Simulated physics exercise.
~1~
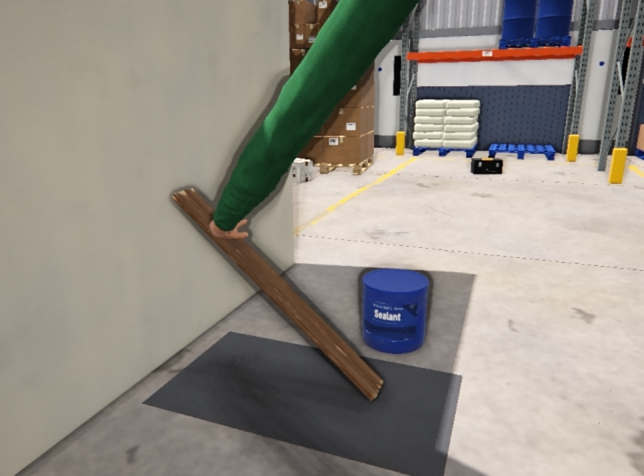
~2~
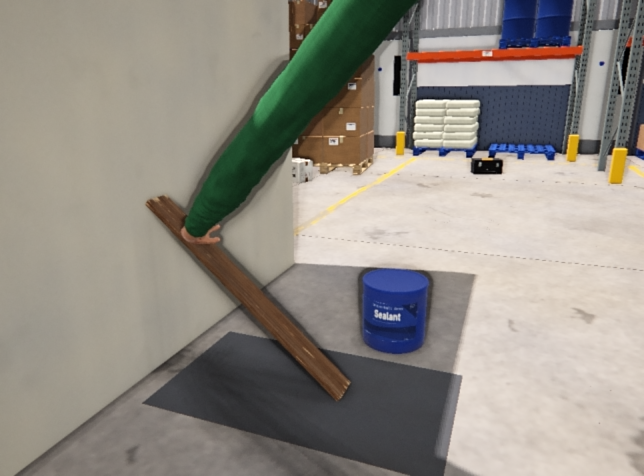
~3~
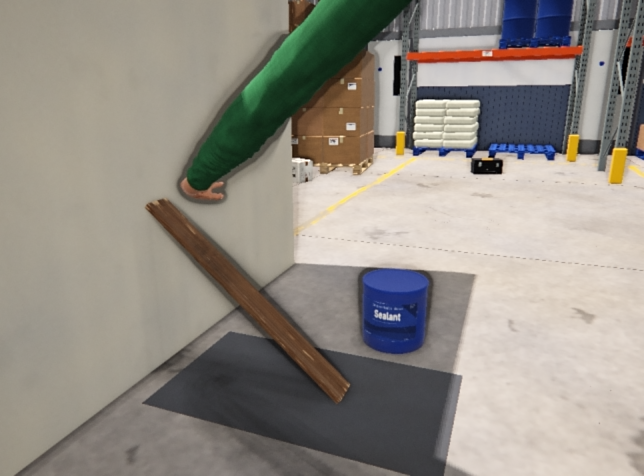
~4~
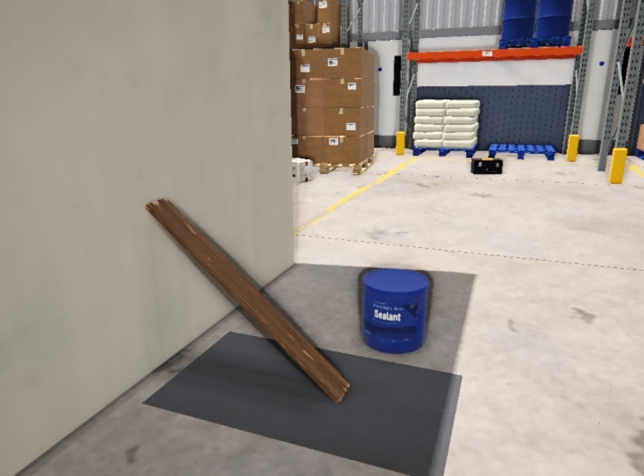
Green-sleeved arm leaning a brown plank against a wall beside a blue pail, letting go and withdrawing as the plank stays propped.
